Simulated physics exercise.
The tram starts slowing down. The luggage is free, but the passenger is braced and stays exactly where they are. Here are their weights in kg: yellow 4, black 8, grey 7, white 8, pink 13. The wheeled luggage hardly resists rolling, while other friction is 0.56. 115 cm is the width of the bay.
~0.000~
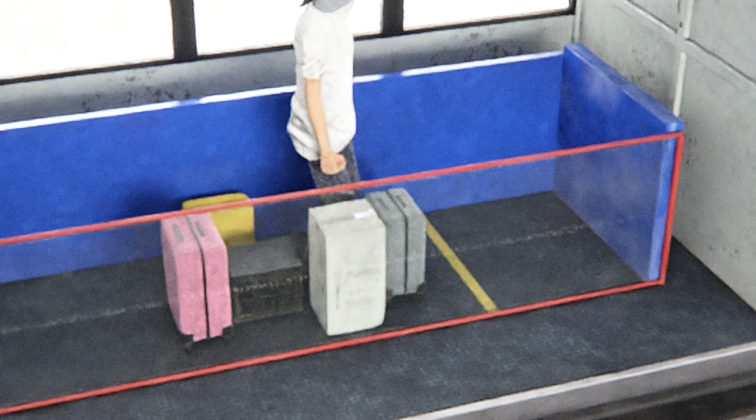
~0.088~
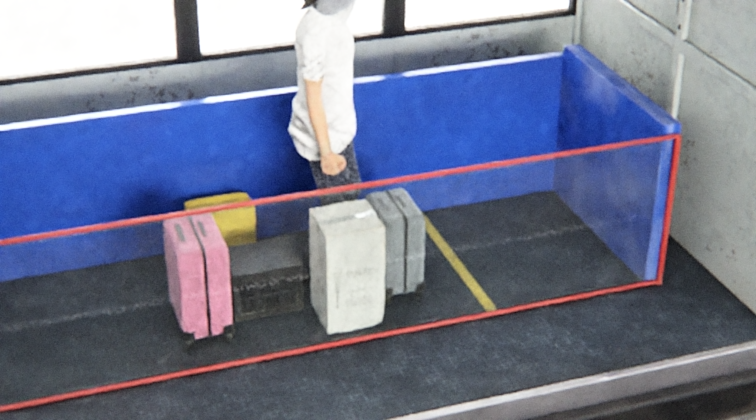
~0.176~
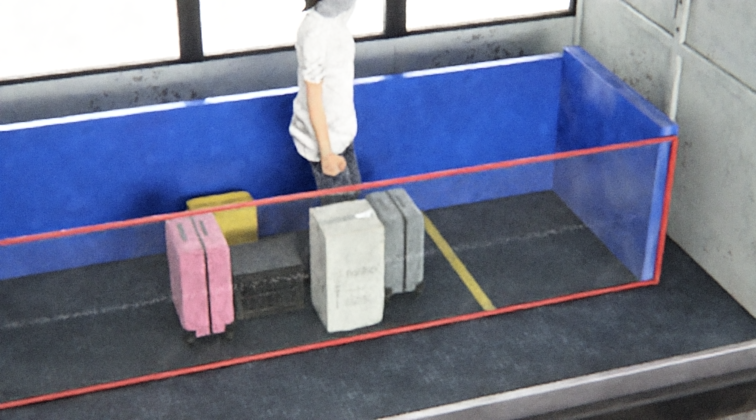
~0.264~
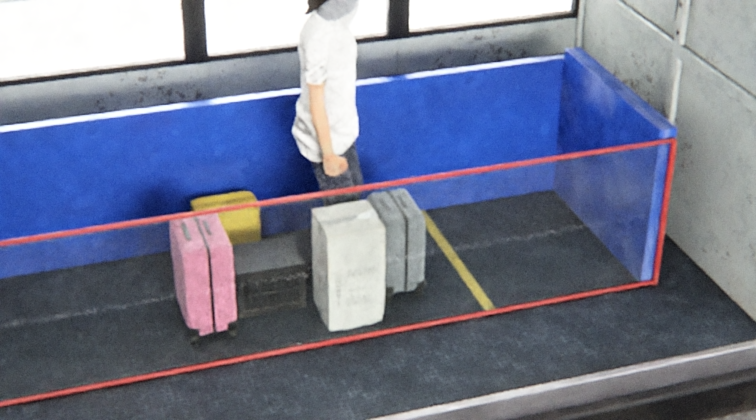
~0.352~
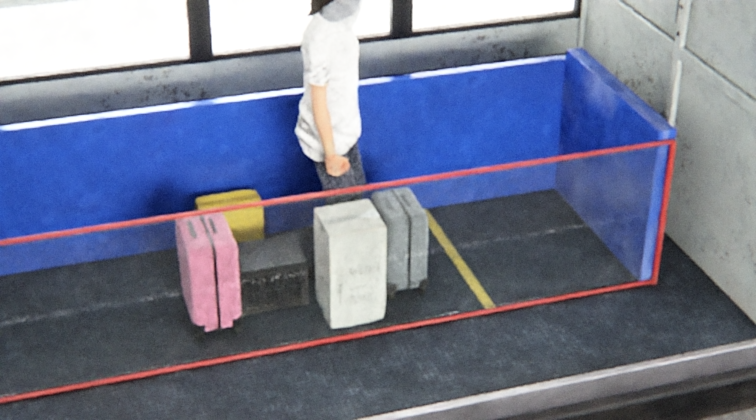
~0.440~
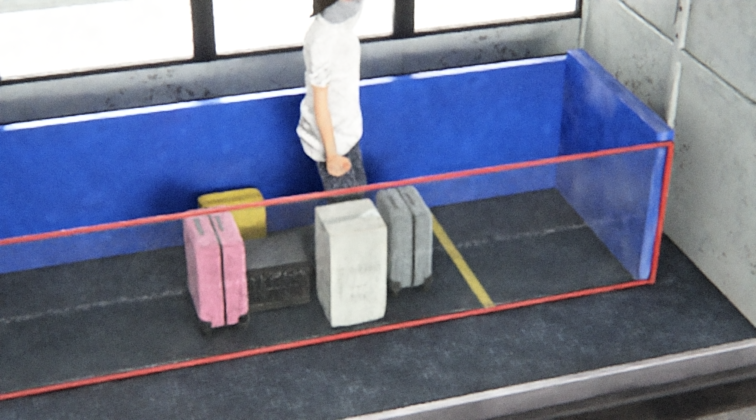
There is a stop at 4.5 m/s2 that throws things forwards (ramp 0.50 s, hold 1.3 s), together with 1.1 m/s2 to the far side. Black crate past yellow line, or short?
My guess is it falls short of the line.
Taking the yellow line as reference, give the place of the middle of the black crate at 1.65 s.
Around 105 cm shy of it.
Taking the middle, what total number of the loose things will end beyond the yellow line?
The answer is 1 of them.
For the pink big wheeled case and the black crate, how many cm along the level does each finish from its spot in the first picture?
For the pink big wheeled case it is 15, for the black crate it is 10.
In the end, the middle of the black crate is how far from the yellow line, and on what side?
Roughly 105 cm short.
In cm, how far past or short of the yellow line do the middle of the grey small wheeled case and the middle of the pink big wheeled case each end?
Grey small wheeled case: 80 cm past; pink big wheeled case: 130 cm short.
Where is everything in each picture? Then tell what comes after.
Black crate (260, 280), white tall bag (347, 267), in the first picture.
Black crate (262, 279), white tall bag (347, 267), in the second picture.
Black crate (263, 277), white tall bag (347, 266), in the third picture.
Black crate (265, 276), white tall bag (348, 266), in the fourth picture.
Black crate (268, 274), white tall bag (350, 264), in the fifth picture.
Black crate (270, 272), white tall bag (351, 263), in the sixth picture.
After 0.75 s the black crate is 103 cm short of the yellow line, tilted 0°, near (286, 267) in the last picture's view; the white tall bag 68 cm short of the yellow line, tilted 0°.
After 1.15 s the black crate is 103 cm short of the yellow line, tilted 0°, near (286, 267) in the last picture's view.
After 1.65 s the black crate is 103 cm short of the yellow line, tilted 0°, near (286, 267) in the last picture's view.
Final state at 2.5 s, yellow carton stops short of the yellow line; black crate stops short of the yellow line; grey small wheeled case crosses the yellow line; white tall bag stops short of the yellow line; pink big wheeled case stops short of the yellow line.
